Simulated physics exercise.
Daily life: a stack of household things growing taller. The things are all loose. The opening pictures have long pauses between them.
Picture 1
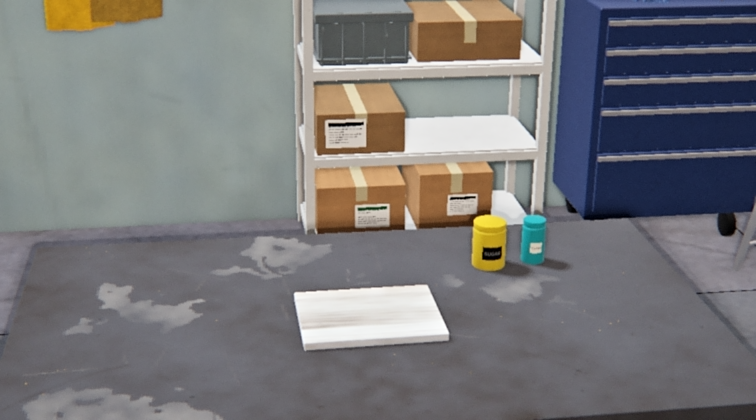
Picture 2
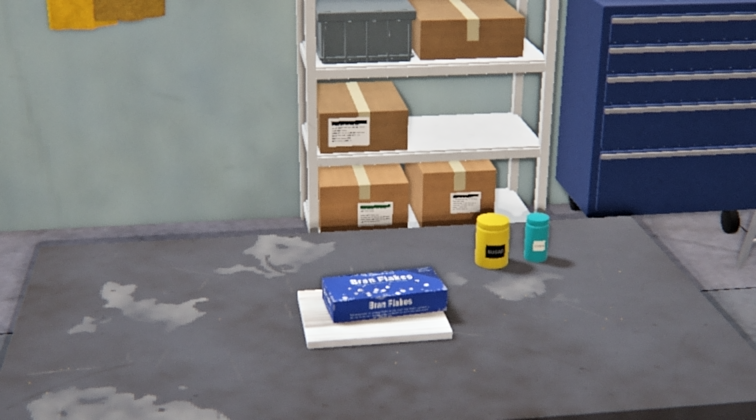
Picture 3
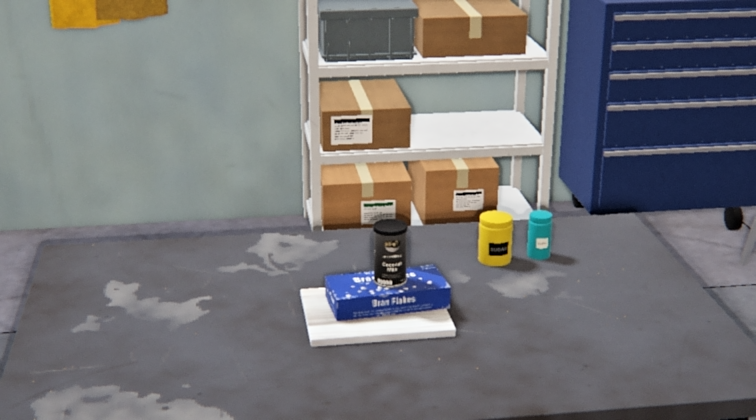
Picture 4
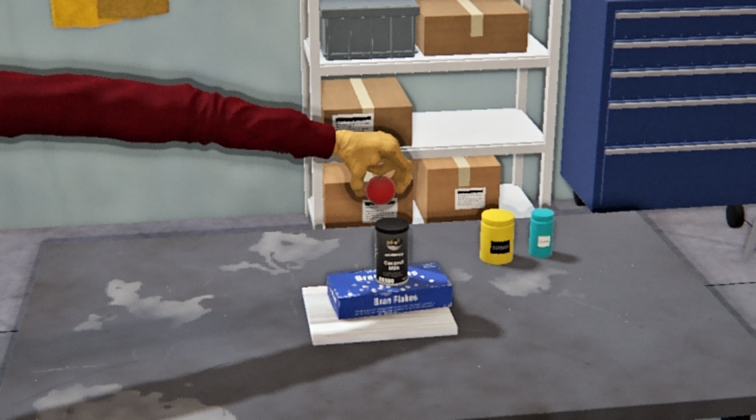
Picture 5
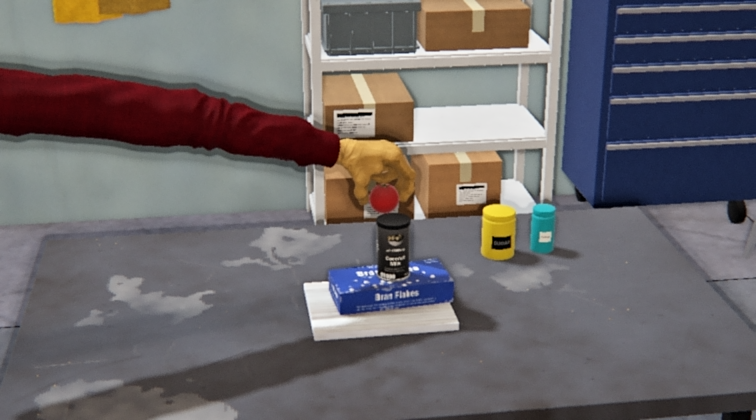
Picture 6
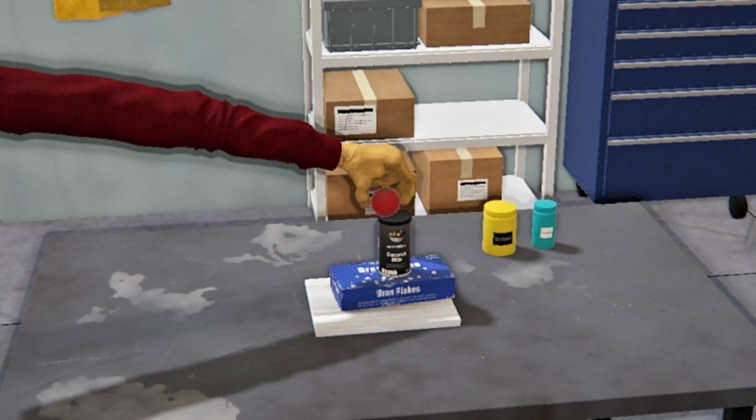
A gloved hand lowering a red tomato onto a black tin stacked on a blue packet and white board, still holding it.
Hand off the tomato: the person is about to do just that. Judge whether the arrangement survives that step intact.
It is going to rest securely.
Then, 0.70 s past the last view, nothing moves.
Then, 1.60 s past the last view, red tomato resting near (386, 202).
Finally, all 6 still in place. Final places as the last picture's camera would see them, red tomato near (386, 202). The pile stays up.
